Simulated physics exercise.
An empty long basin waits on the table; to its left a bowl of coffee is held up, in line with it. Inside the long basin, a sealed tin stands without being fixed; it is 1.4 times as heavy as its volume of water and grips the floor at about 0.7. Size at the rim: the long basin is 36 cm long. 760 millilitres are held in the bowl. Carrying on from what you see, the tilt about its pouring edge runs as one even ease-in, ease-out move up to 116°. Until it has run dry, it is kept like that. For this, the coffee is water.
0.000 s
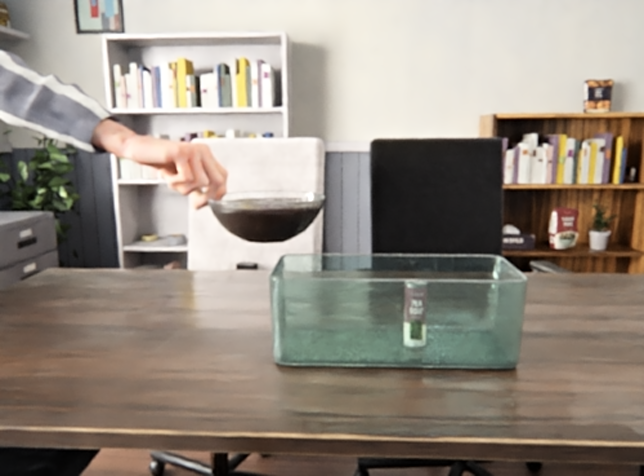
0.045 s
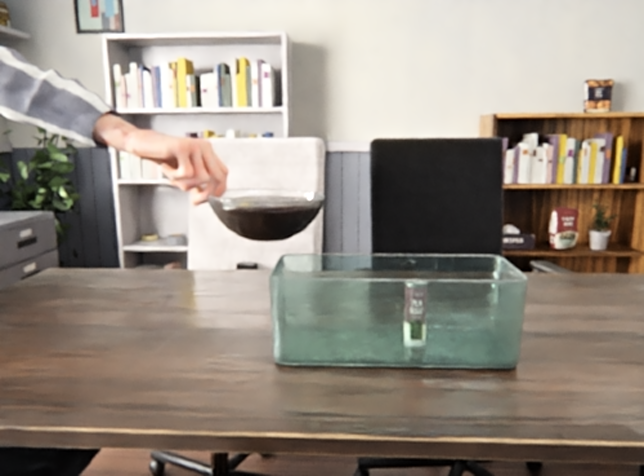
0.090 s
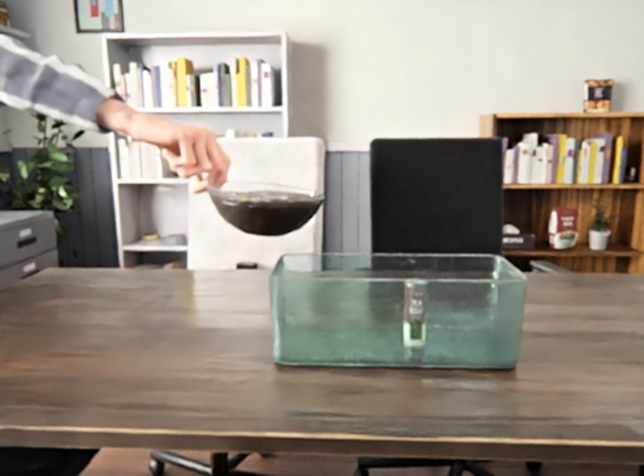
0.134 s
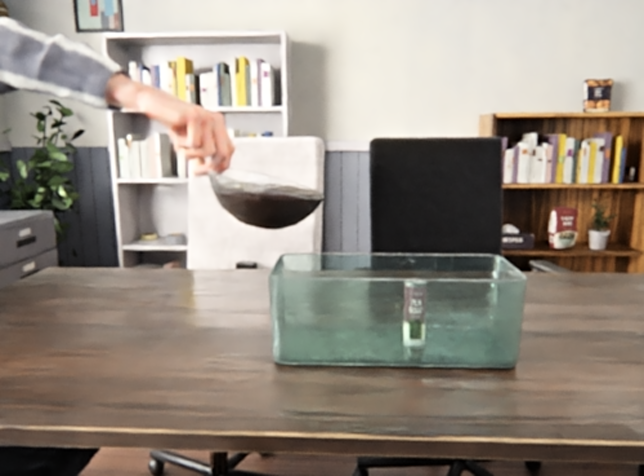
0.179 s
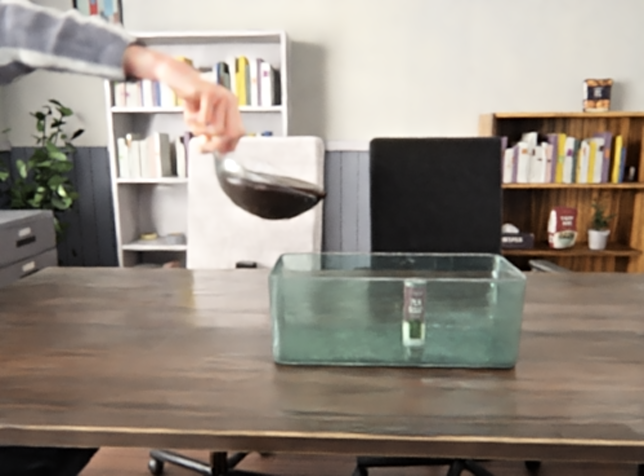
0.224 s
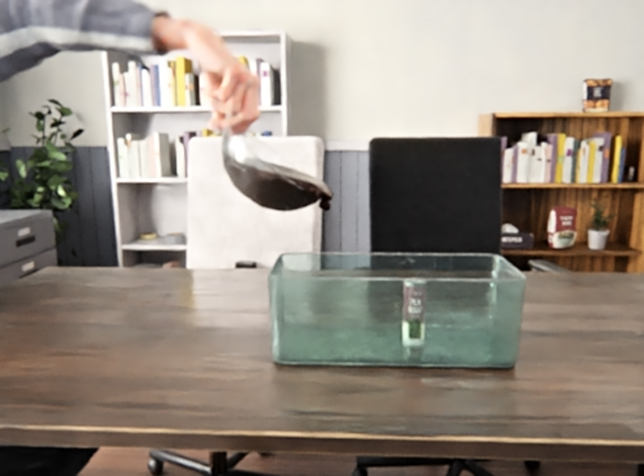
Hand tilting a glass bowl of dark liquid rightward above a clear rectangular basin, the liquid starting to run over its lip.
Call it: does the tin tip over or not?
It tips over.
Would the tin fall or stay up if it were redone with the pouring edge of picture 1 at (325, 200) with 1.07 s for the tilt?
It tumbles.
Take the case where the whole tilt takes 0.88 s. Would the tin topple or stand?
The tin tumbles.
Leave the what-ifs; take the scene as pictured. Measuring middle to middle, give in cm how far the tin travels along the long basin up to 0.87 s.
Around 7 cm.
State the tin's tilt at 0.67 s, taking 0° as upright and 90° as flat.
I'd put it at close to 40 degrees off upright.
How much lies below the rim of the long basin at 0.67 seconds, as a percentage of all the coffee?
Roughly 98 per cent.
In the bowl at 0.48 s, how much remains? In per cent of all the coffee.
Roughly 4 %.
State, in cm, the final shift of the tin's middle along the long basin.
Around 7.0 cm.
After 0.48 s the tilt is 108° and 4 per cent is still to pour; the tin stands where it began.
After 0.67 s the tilt is 116° and 0 per cent is still to pour; the tin leans 40°.
After 0.87 s the tilt is 116° and 0 per cent is still to pour; the tin lies on its side.
After 1.08 s the tilt is 116° and 0 per cent is still to pour; the tin lies on its side.
In the end the tin lies on its side.
